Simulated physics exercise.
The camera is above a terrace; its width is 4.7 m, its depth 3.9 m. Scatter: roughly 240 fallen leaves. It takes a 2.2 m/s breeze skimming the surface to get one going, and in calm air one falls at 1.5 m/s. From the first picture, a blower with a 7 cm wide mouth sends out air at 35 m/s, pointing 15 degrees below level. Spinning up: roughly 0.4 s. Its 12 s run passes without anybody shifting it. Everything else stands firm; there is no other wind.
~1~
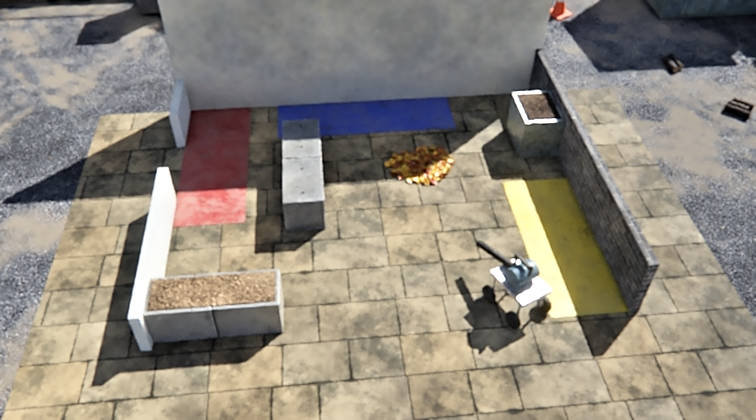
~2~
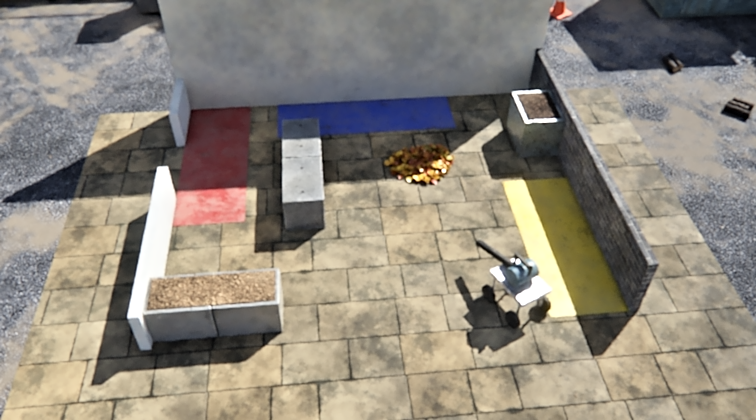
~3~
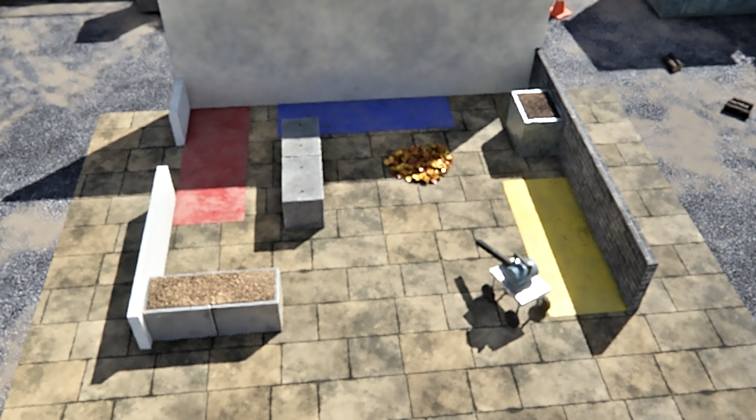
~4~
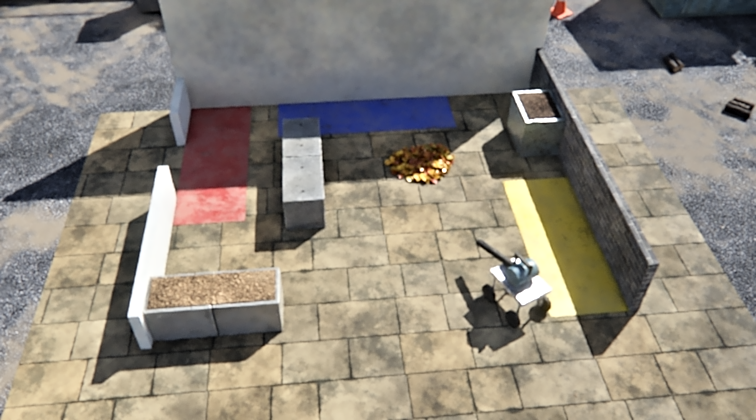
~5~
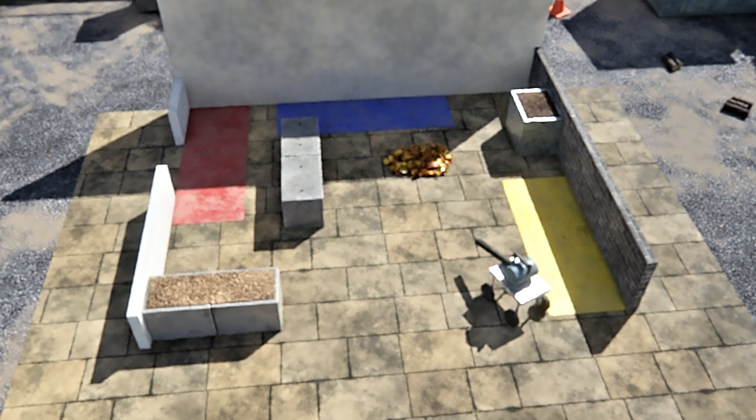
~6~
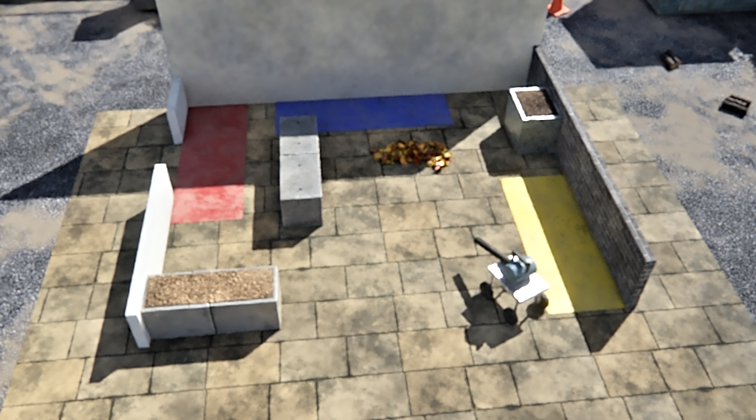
A paved terrace with walls, planters and coloured patches lay still while a small blower stood by the yellow patch, then the pile of orange leaves began to stir and some shifted slightly left.
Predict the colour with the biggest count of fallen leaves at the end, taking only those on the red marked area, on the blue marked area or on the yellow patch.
I would say blue ends with the biggest count.
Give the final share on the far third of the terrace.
100 %.
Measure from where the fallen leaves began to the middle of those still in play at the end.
I'd say around 1.4 m.
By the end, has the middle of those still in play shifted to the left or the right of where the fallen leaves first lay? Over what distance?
Leftward, some 0.2 m.
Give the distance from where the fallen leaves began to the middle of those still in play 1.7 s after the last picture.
I'd put it at close to 1.4 m.
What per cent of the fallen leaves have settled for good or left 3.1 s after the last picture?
I reckon around 40 per cent.
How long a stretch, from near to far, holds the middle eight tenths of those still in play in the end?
Around 0.4 m.
Then, 1.7 s after the last picture, 88 % are on the blue marked area, 0 % on the yellow patch and 2 % on the red marked area; the middle of those still in play is near (392, 100); 30 % have settled or left.
Then, 3.1 s after the last picture, 88 % are on the blue marked area, 0 % on the yellow patch and 3 % on the red marked area; the middle of those still in play is near (393, 97); 44 % have settled or left.
Then, 5.8 s after the last picture, 87 % are on the blue marked area, 0 % on the yellow patch and 7 % on the red marked area; the middle of those still in play is near (393, 97); 56 % have settled or left.
Then, 11.2 s after the last picture, at the end, 88 % are on the blue marked area, 0 % on the yellow patch and 8 % on the red marked area; the middle of those still in play is near (393, 97).
